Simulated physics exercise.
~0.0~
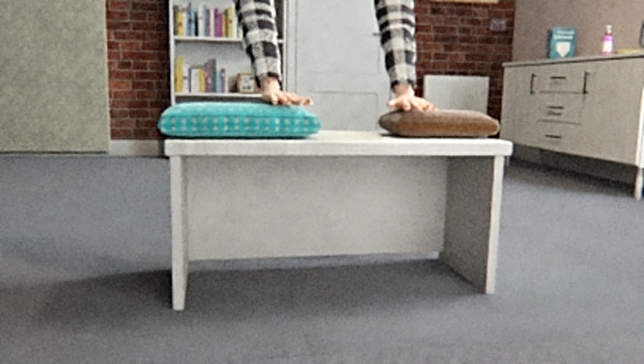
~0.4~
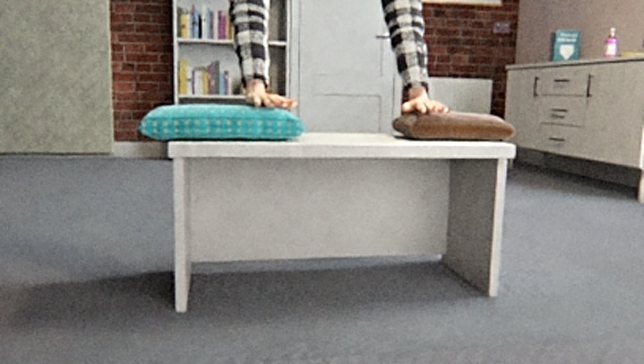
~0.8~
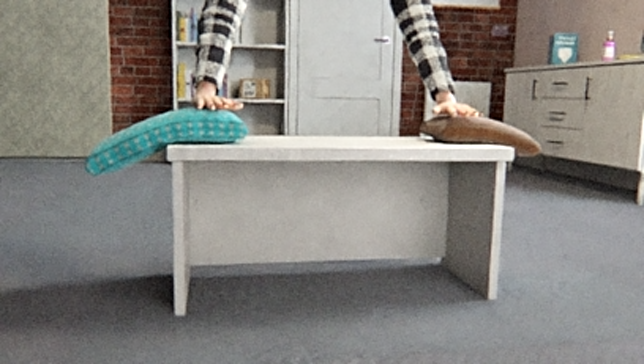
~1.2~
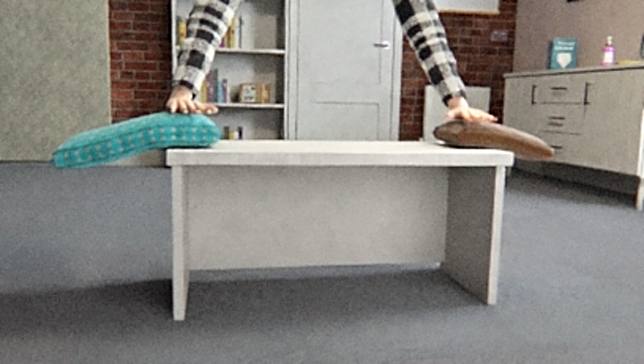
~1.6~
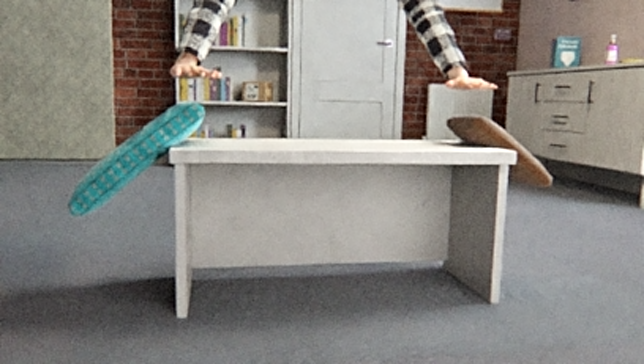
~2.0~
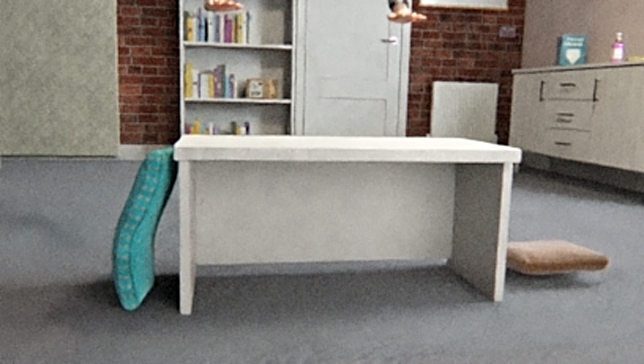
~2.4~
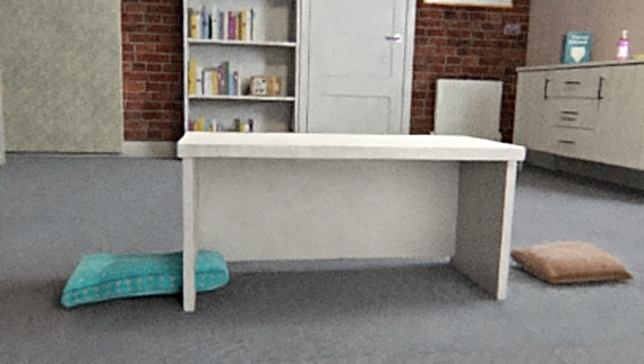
At the start, a turquoise pillow and a smaller brown cushion rest on a low white table, with a hand in checked sleeves pressing on each. The hands push them apart, the turquoise pillow to the left and the brown one to the right, until both hang over the ends and droop. The hands then lift away as both tilt downward. The brown cushion drops to the floor on the right while the turquoise pillow slides down upright against the table's left end. Finally the turquoise pillow slumps flat, leaving both lying on the grey floor beside the bare table.
